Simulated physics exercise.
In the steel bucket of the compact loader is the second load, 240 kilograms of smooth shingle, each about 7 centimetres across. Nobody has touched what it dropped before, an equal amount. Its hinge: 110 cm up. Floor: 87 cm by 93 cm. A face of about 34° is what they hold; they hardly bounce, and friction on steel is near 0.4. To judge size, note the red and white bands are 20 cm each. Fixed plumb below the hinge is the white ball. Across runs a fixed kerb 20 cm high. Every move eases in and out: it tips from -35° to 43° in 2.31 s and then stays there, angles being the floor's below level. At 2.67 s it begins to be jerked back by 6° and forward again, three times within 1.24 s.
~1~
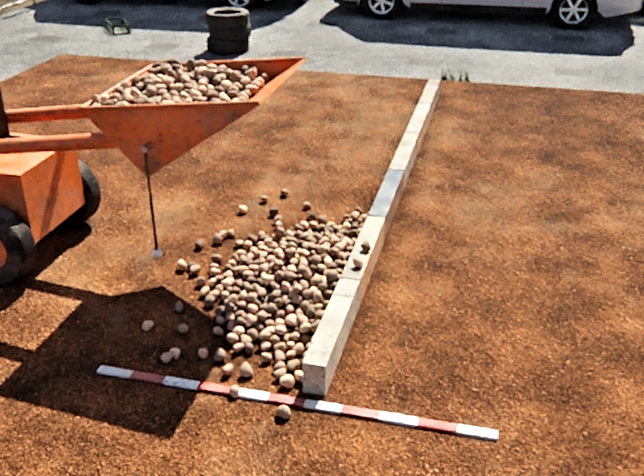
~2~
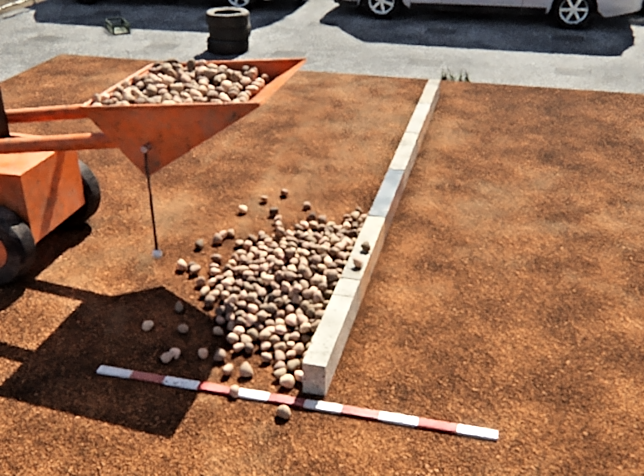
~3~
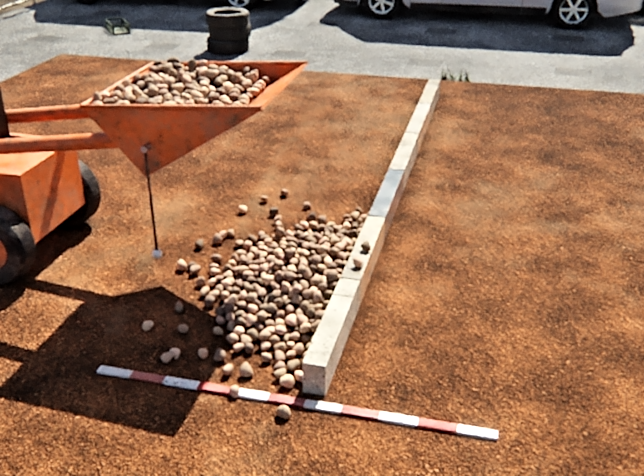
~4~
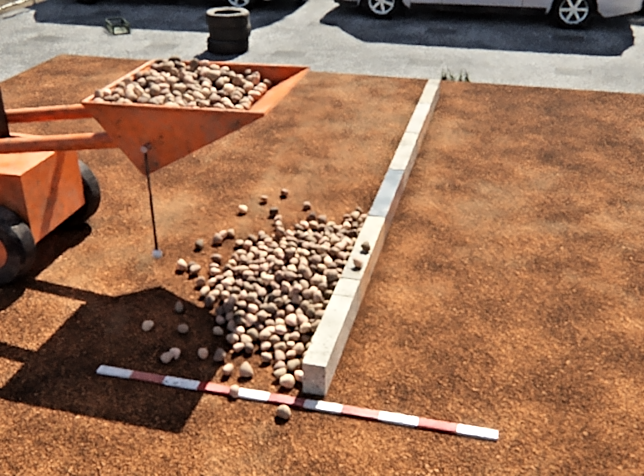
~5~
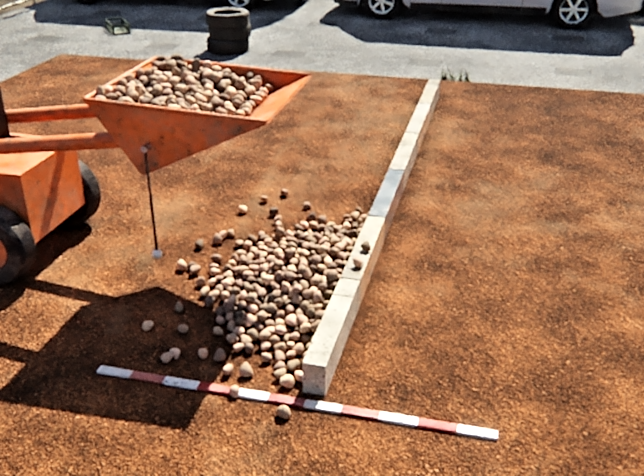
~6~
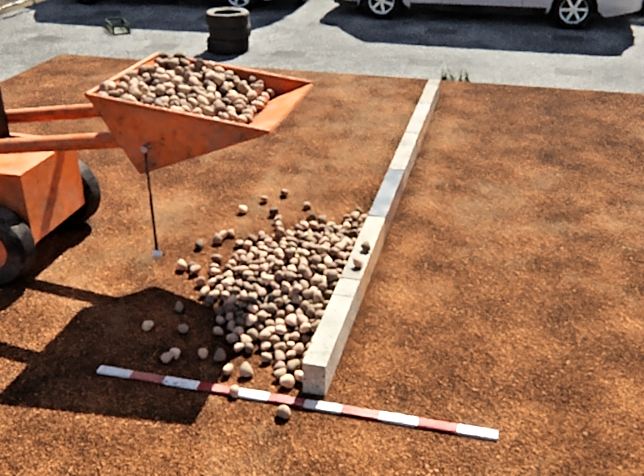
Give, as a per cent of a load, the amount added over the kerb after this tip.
Close to 4 parts in a hundred.
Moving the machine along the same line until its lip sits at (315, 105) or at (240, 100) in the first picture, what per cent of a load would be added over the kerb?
About 45 and 0 per cent.
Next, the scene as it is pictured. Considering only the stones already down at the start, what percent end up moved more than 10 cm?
Roughly 15 % of them.
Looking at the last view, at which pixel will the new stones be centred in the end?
Centre at roughly (299, 266).
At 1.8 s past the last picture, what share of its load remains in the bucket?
Some 5 %, roughly, is held.
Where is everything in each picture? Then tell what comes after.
Lip at (260, 103), floor tilted -35°, highest stones at (193, 72). The earlier load is highest near (339, 256), 22 cm above ground level, 100 % on this side of the kerb, in the first frame.
Lip at (260, 104), floor tilted -34°, highest stones at (193, 72), in the second frame.
Lip at (262, 108), floor tilted -33°, highest stones at (190, 71), in the third frame.
The bucket is at -30°, its lip at (264, 114); the top of the load is at (190, 70), in the fourth frame.
The bucket is at -26°, its lip at (267, 122); the top of the load is at (175, 65), in the fifth frame.
The bucket is at -22°, its lip at (270, 132); the top of the load is at (166, 65), in the sixth frame.
Then, 1.1 s after the last picture the floor is at 31°; in per cent of one load, 87 in the bucket, 113 on this side of the kerb; the foremost stones are at (343, 283).
Then, 1.8 s after the last picture the floor is at 43°; in per cent of one load, 3 in the bucket, 195 on this side of the kerb, 2 over the kerb; the foremost stones are at (392, 302).
Then, 3.8 s after the last picture the floor is at 43°; in per cent of one load, 0 in the bucket, 196 on this side of the kerb, 4 over the kerb; the foremost stones are at (437, 318).
Then, 6.2 s after the last picture the floor is at 43°; in per cent of one load, 0 in the bucket, 196 on this side of the kerb, 4 over the kerb; the foremost stones are at (437, 318). Net gain over the kerb, 4.
